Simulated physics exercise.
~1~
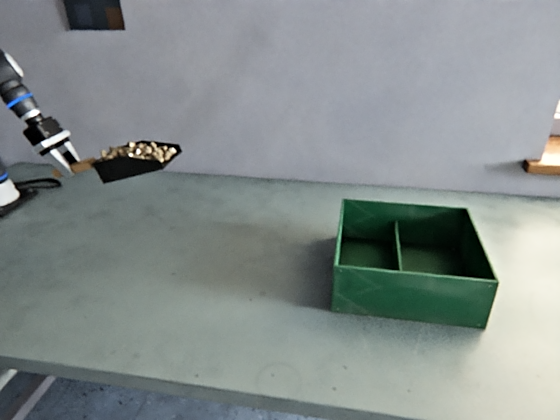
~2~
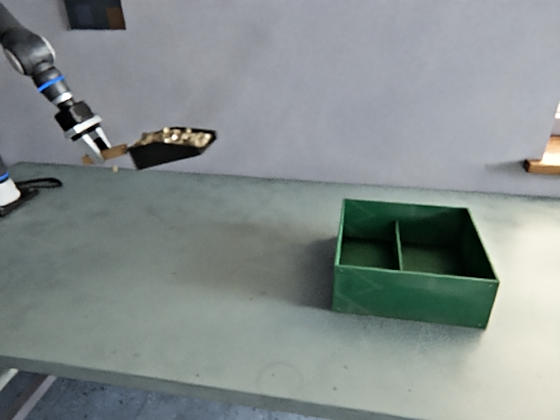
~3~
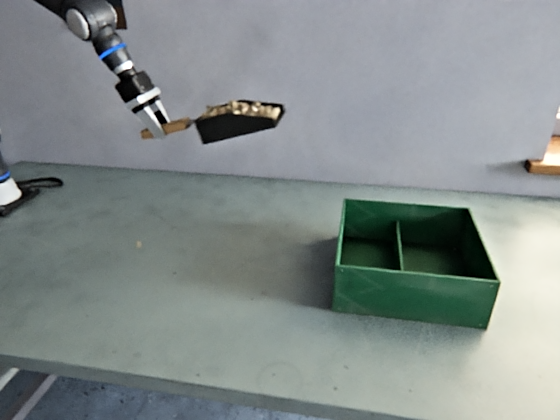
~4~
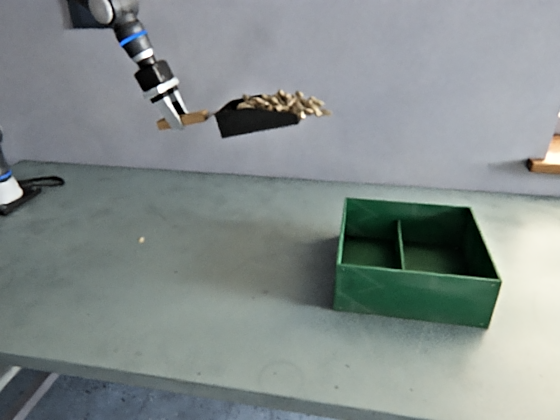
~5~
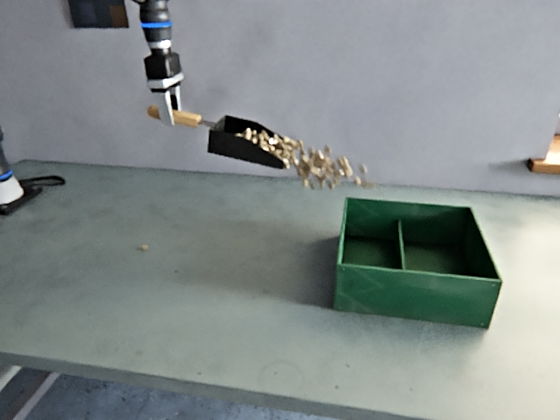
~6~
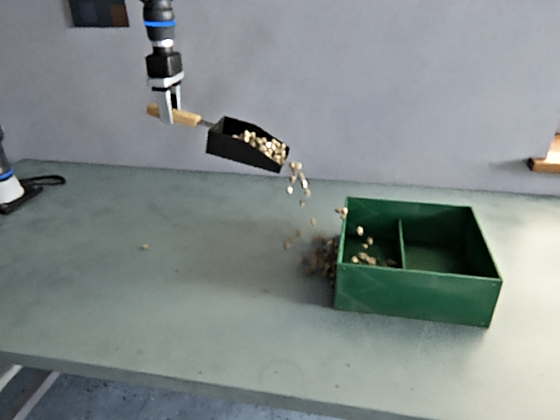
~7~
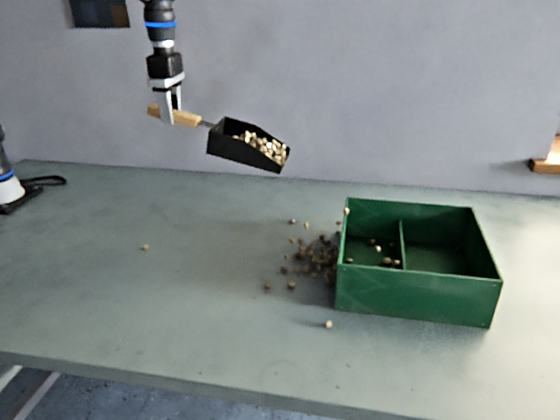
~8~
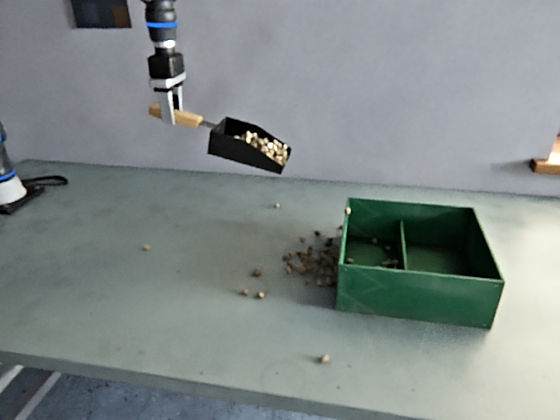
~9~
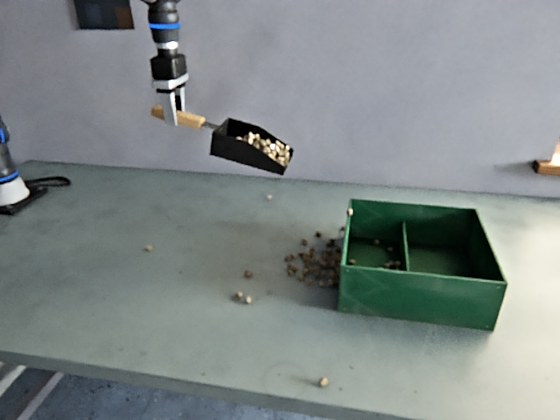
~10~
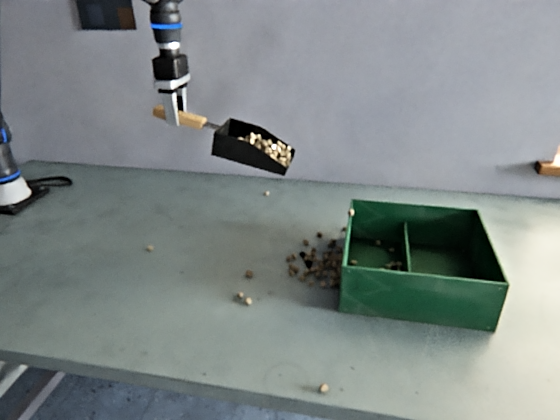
A robot arm carries a black scoop of small pebbles rightward above a table, then tips it toward a green divided bin. Some pebbles land in the bin's left section, but many scatter on the table beside it, and the scoop stops still partly full.
